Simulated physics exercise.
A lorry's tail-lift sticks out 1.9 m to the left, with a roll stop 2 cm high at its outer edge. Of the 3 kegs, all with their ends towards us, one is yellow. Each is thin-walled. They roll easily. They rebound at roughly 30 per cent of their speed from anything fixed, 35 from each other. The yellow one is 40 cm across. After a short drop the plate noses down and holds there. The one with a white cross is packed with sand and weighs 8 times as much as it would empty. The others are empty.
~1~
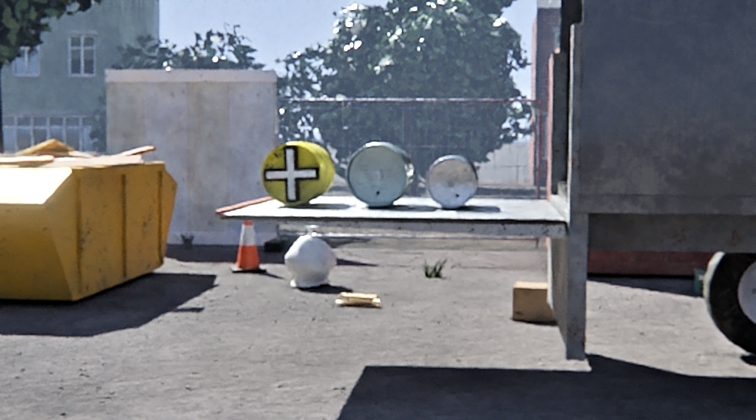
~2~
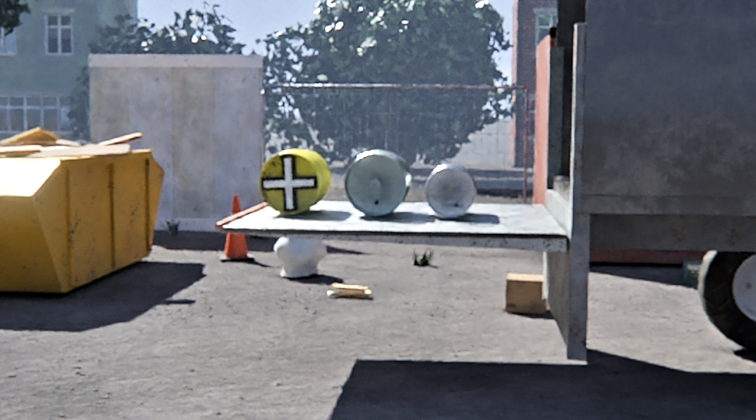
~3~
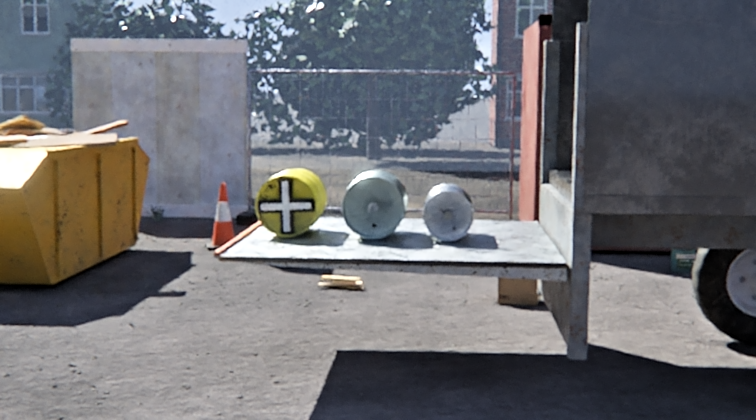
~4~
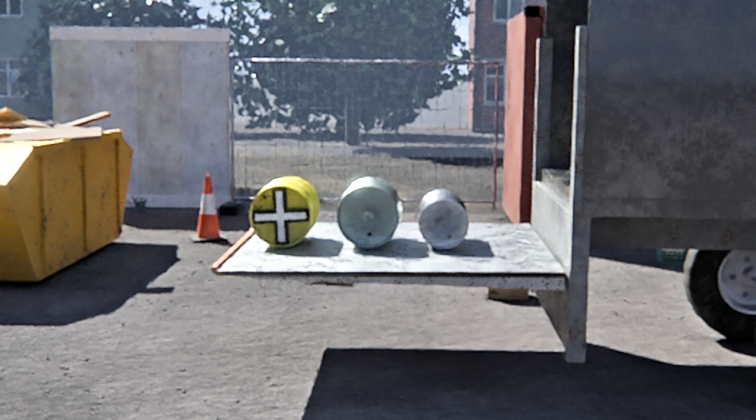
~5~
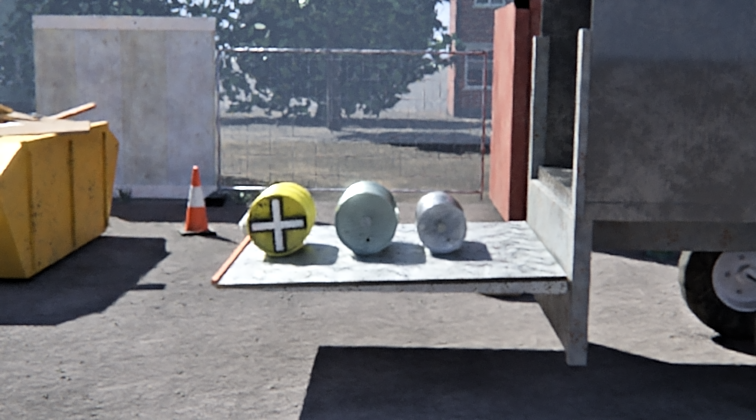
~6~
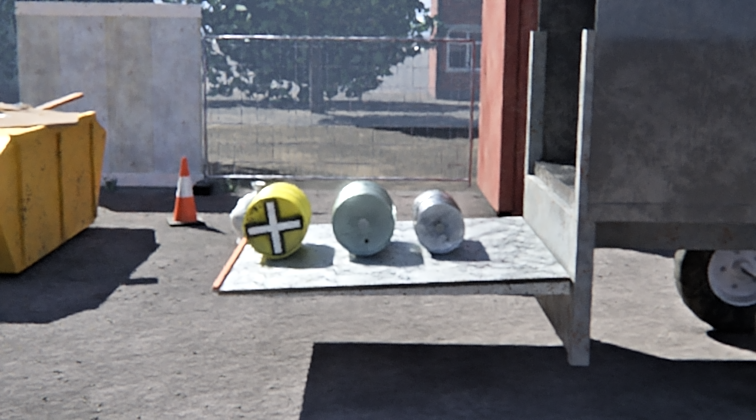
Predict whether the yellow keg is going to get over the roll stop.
Yellow is held back.
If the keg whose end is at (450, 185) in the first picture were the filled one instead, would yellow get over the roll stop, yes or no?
Then yellow yes.
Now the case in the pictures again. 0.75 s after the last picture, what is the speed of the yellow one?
Near 0.3 m/s.
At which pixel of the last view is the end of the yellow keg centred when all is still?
Around (247, 229).
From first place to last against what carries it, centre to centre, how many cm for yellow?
Moved: Yellow 20.
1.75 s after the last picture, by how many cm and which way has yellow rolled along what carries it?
Yellow 15 left.
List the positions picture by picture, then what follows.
In the first frame, yellow (290, 174); plate level; stop at (218, 212); white cross at (290, 174).
In the second frame, yellow (288, 184); plate level.
In the third frame, yellow (285, 207); plate level.
In the fourth frame, yellow (280, 217); plate tilted 1°; stop at (214, 269).
In the fifth frame, yellow (277, 225); plate tilted 2°.
In the sixth frame, yellow (274, 228); plate tilted 3°; stop at (215, 288).
Another 0.75 s on from the last picture, yellow is on the plate, 10 cm from the stop, rolling left; 0 gone from the plate.
Another 1.75 s on from the last picture, still the same for yellow; 0 gone from the plate.
In the end (2.85 s after the last picture), yellow is on the plate, 10 cm from the stop; 0 gone from the plate.
